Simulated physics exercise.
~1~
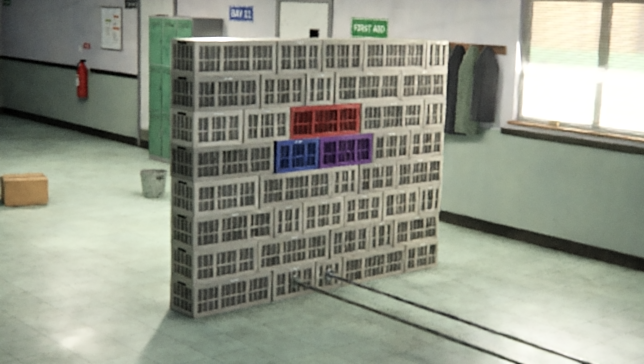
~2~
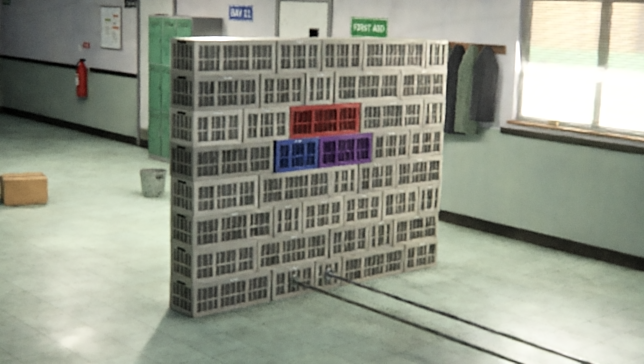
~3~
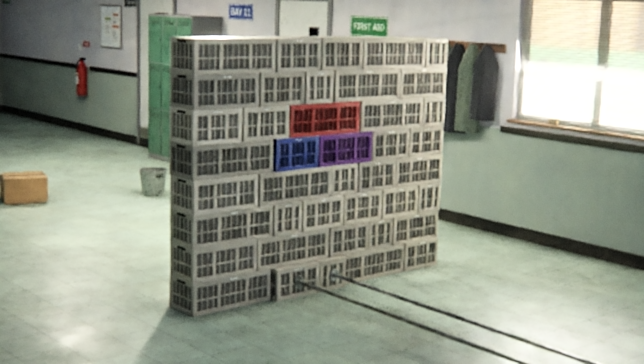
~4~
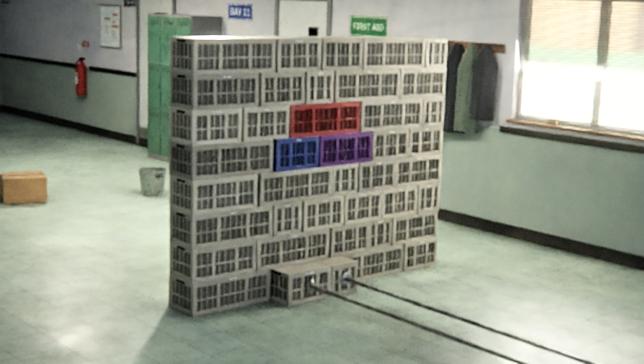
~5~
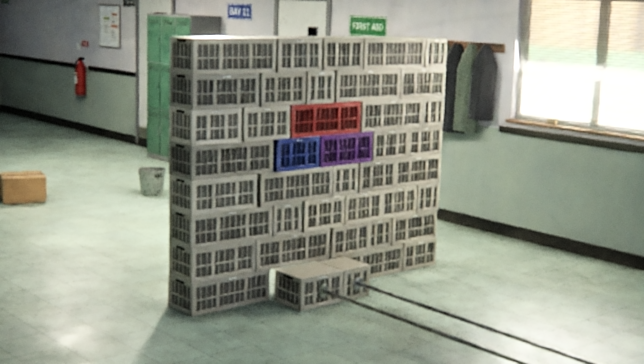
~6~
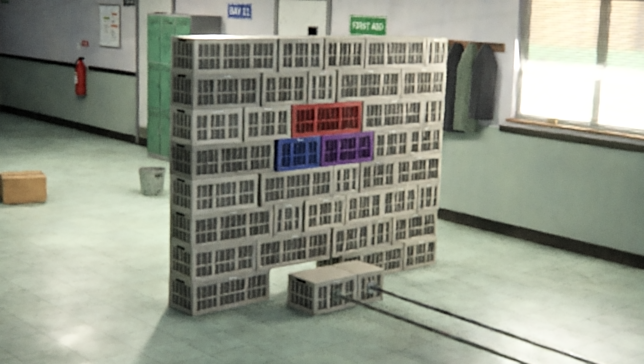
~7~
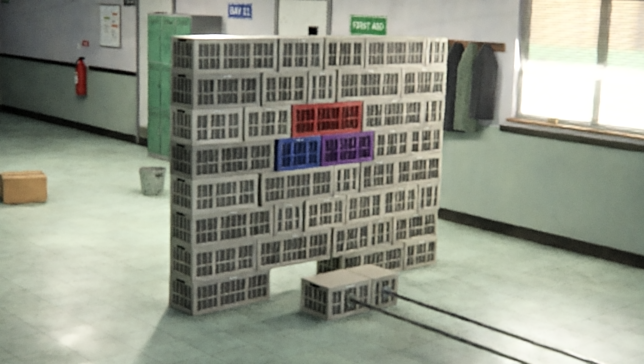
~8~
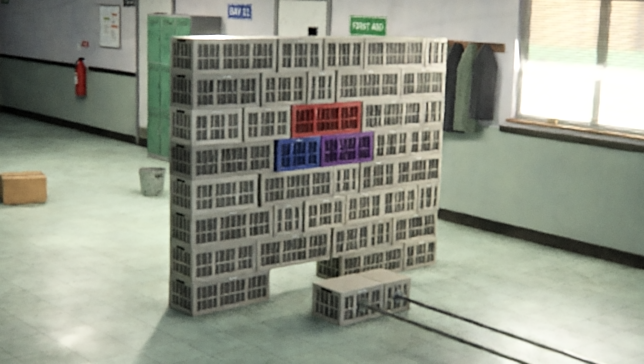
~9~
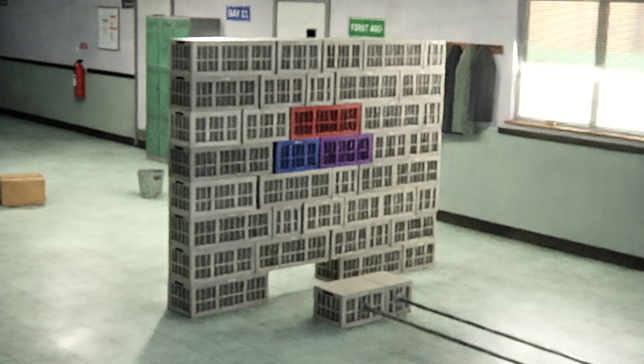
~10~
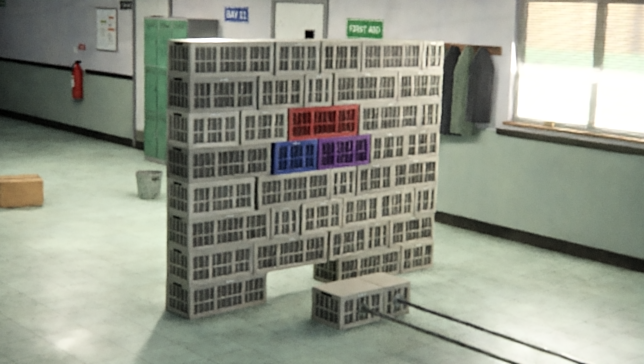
To begin with, a wall of pale slatted crates stands in a green-walled room, with one red, one blue and one purple crate near its middle and two dark rods reaching to the bottom row. The rods then start drawing two neighbouring crates out of that row, toward the viewer and to the right. The pair slides steadily across the floor, opening a gap at the base. Once clear of the wall, the two crates stop and stay put. The wall remains standing above the gap, its coloured crates still up in their places.
